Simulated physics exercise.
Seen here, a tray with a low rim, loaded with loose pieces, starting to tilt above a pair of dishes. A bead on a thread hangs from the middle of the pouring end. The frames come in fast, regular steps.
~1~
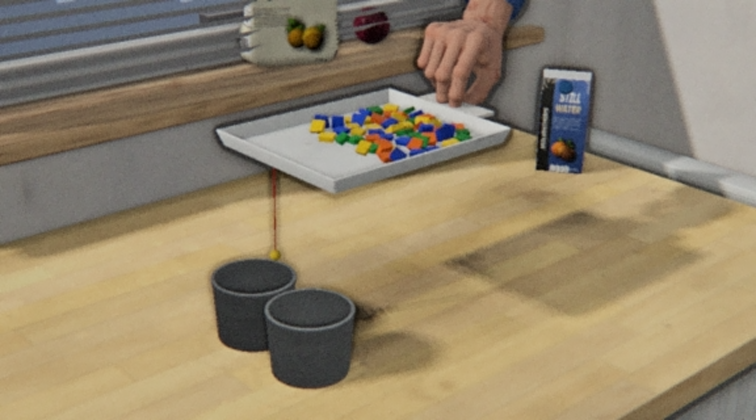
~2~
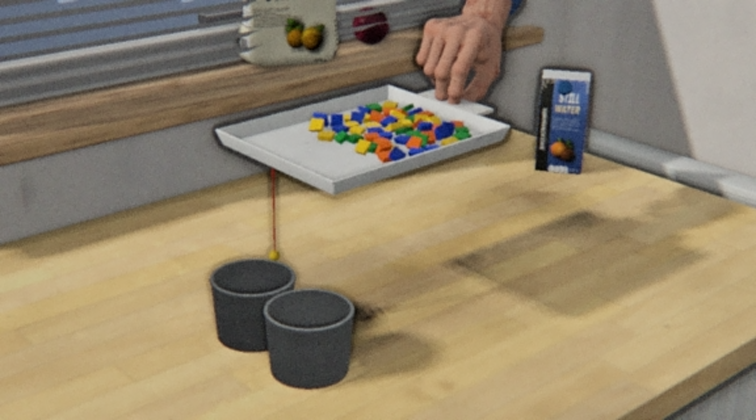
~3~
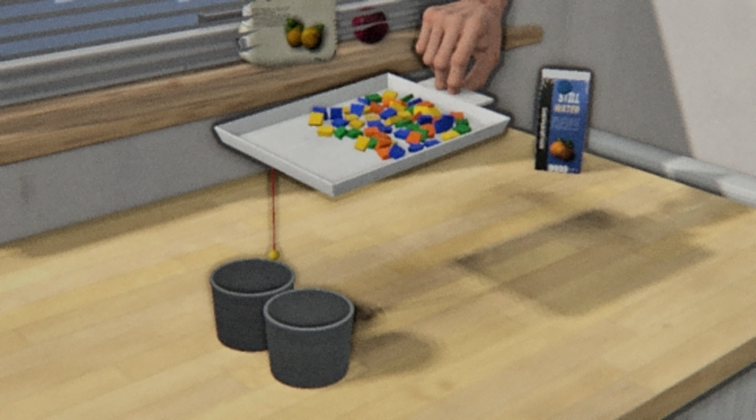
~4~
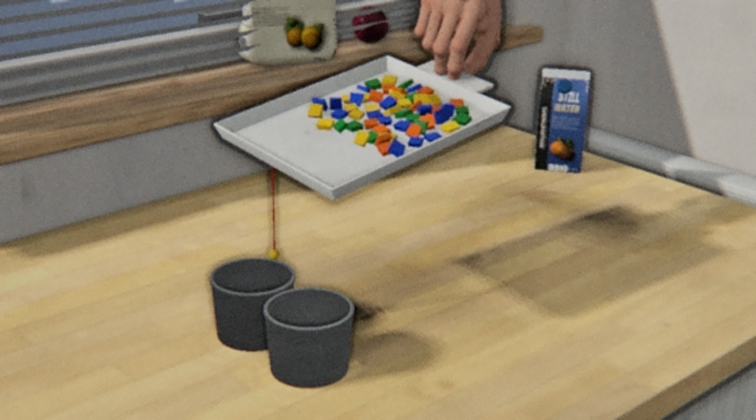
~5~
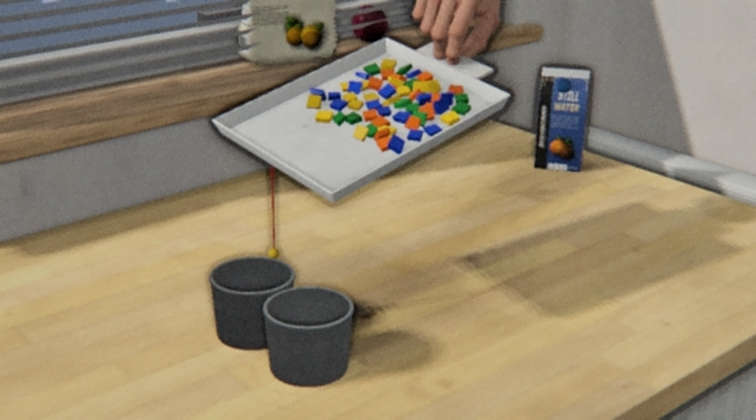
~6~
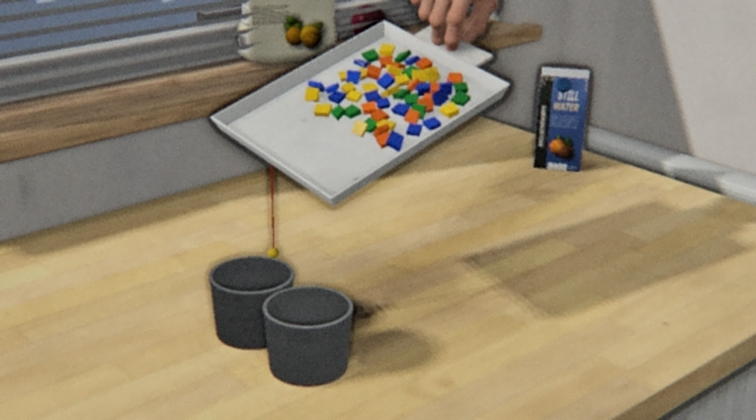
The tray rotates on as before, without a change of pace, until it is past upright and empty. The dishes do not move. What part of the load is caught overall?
They take the larger part between them.
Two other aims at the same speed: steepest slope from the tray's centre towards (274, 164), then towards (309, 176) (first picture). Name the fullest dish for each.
One: The dish on the left. Two: The dish on the right.
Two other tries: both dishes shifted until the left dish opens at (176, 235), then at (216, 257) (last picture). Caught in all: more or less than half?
In turn: The smaller part; under half.
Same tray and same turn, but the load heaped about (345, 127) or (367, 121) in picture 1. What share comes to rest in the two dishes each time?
First some 60, then 70 per cent.
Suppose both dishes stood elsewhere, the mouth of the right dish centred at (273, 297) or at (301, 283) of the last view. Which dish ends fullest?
One: The right-hand dish. Two: The right dish.
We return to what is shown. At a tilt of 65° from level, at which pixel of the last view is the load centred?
Around (325, 201).
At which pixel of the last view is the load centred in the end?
At about (311, 355).
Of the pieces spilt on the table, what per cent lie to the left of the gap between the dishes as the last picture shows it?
About 20 per cent.
Just after the last frame, tray tipped steeply; roughly two thirds on the tray; just a few in the right dish; just a few outside both; roughly a quarter in the air.
A moment on, tray tipped past a quarter turn; roughly two thirds in the right dish; just a few in the left dish; about a tenth outside both; about a tenth in the air.
Further on, tray tipped past a quarter turn; the larger part in the right dish; just a few in the left dish; roughly a quarter outside both.
When it is over, tray tipped past a quarter turn; the larger part in the right dish; just a few in the left dish; roughly a quarter outside both.
